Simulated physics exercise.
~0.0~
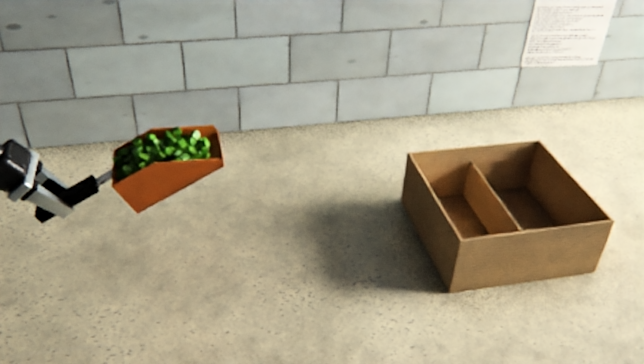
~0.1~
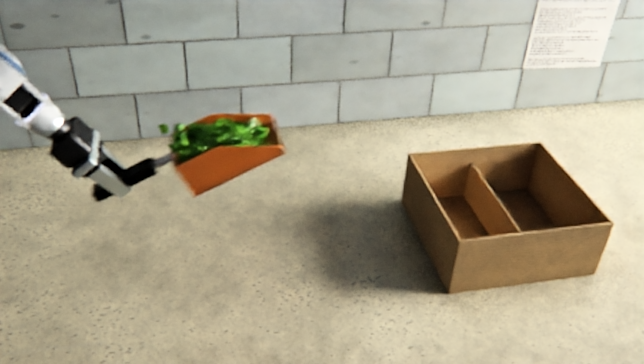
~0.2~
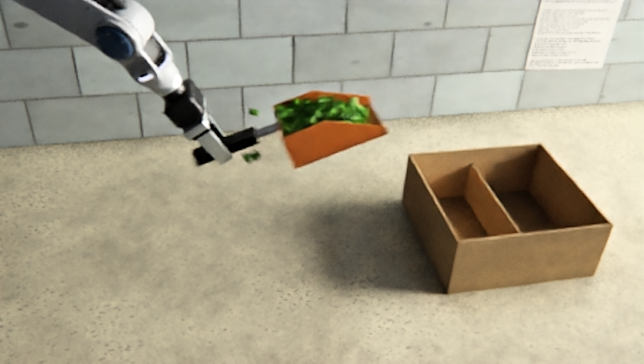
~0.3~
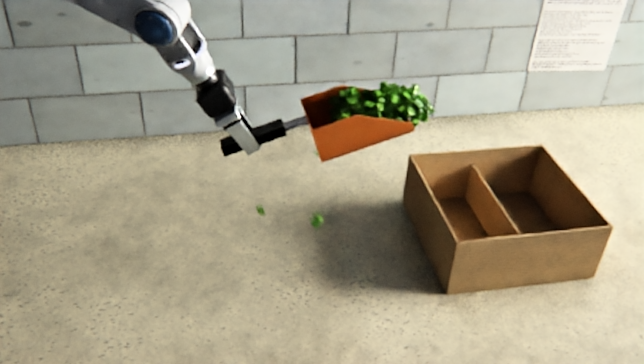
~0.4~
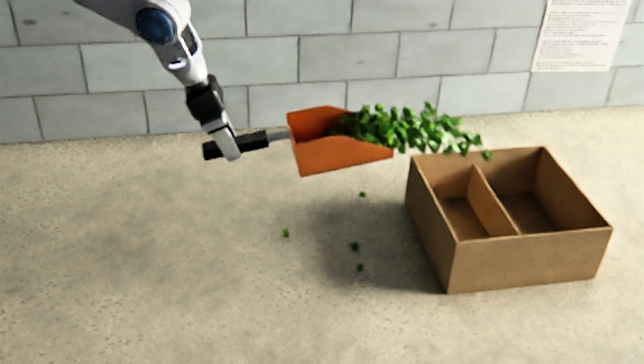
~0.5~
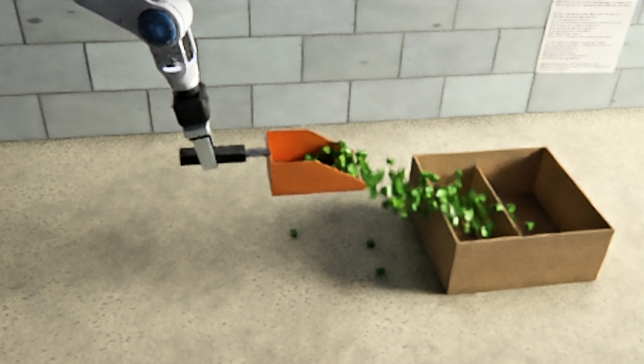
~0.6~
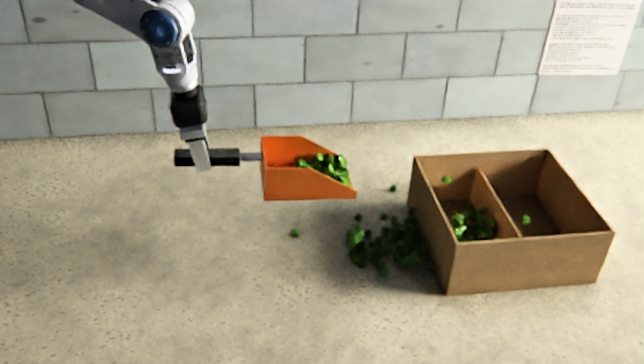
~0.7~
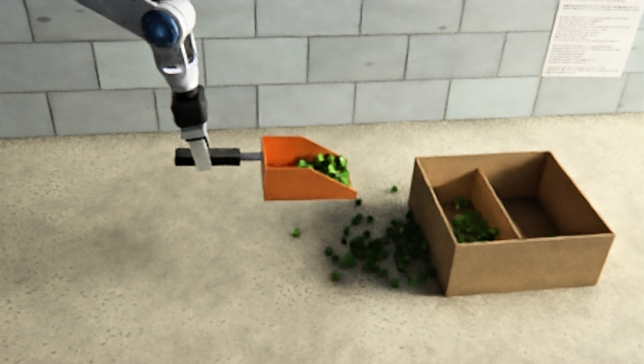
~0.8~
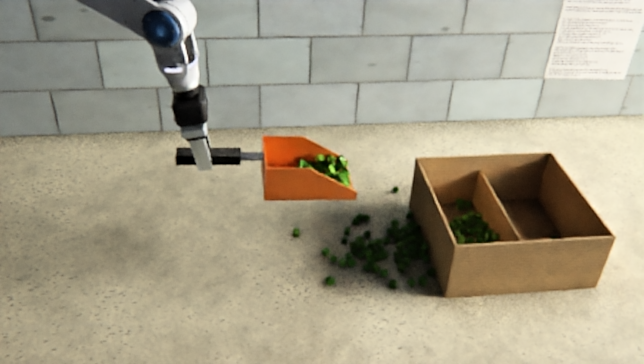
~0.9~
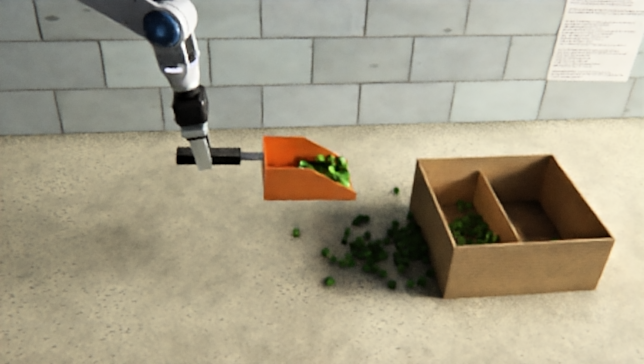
A robot arm carried an orange scoop of green vegetable pieces rightward, then drew back as it tipped them toward a divided brown box; some landed in the near compartment, many spilled on the table beside it, and some stayed in the scoop.
